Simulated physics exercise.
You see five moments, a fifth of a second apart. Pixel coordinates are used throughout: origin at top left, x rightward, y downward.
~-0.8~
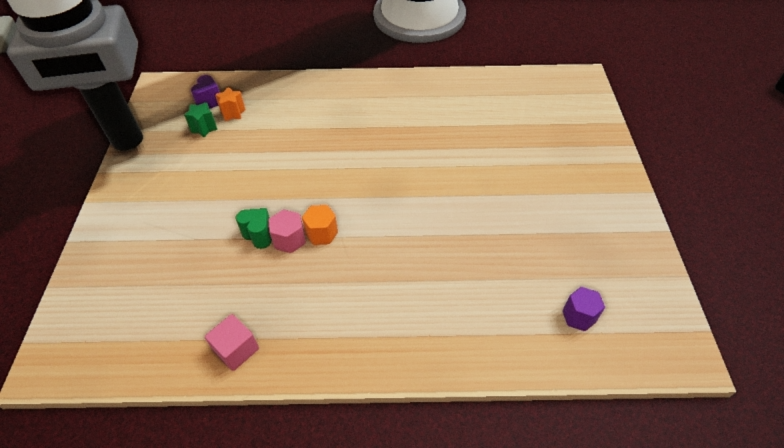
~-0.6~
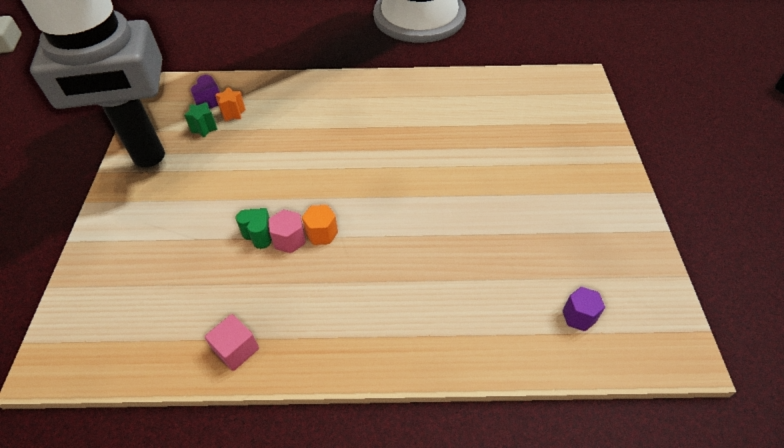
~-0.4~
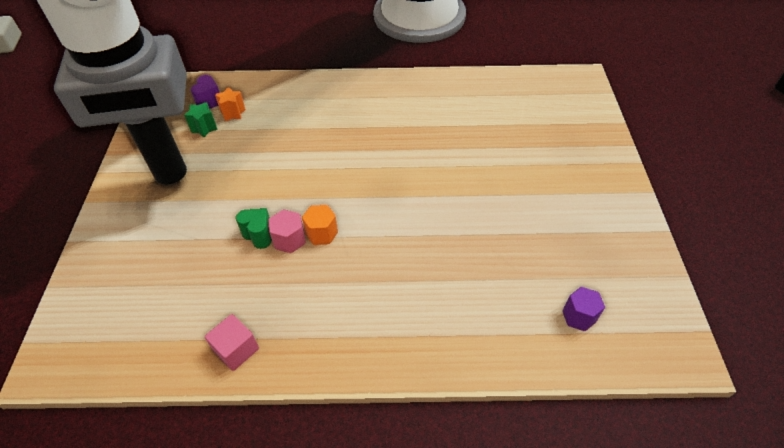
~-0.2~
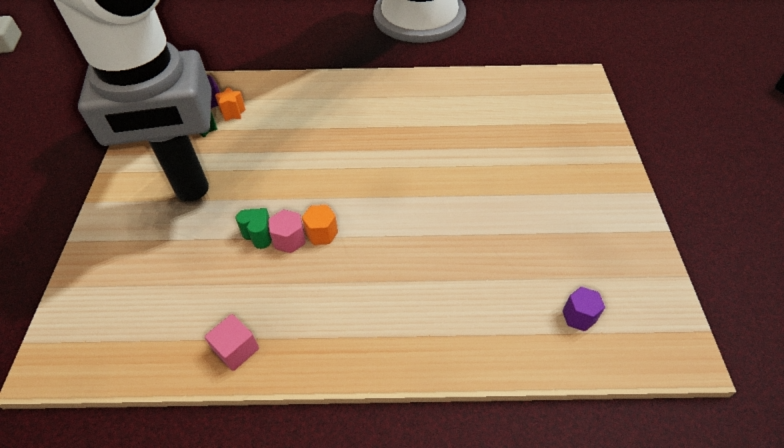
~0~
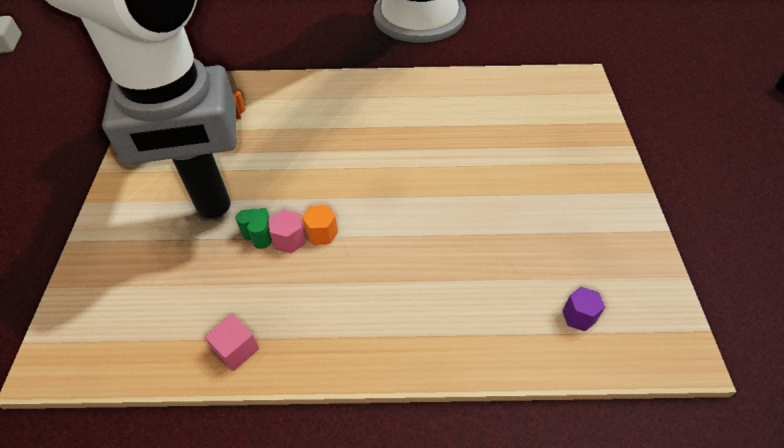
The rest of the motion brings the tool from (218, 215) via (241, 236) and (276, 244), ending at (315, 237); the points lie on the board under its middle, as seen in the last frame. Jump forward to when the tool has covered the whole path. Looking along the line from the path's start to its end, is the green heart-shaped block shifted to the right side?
That would be a yes.
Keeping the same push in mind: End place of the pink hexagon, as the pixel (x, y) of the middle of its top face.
My prediction: (345, 244).
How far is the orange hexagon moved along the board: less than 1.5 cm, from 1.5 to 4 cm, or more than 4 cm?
It shifts 1.5 to 4 cm.
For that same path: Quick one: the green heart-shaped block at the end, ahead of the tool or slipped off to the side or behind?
Beside or behind.
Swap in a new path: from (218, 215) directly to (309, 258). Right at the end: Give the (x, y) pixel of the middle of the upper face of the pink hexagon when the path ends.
It sits at (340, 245).
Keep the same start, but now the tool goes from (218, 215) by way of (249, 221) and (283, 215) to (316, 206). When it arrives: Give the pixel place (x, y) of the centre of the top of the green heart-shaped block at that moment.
At pixel (270, 229).
What follows on the original path. One third of the way, tool (237, 226); green heart-shaped block (268, 227); pink hexagon (300, 226); orange hexagon (331, 215).
Two thirds of the way, tool (274, 235); green heart-shaped block (298, 245), turned 35° clockwise; pink hexagon (334, 240), turned 60° anticlockwise; orange hexagon (339, 213), turned 30° anticlockwise.
At the end, tool (313, 228); green heart-shaped block (312, 249), turned 100° clockwise; pink hexagon (345, 244), turned 95° anticlockwise; orange hexagon (344, 212), turned 35° anticlockwise.
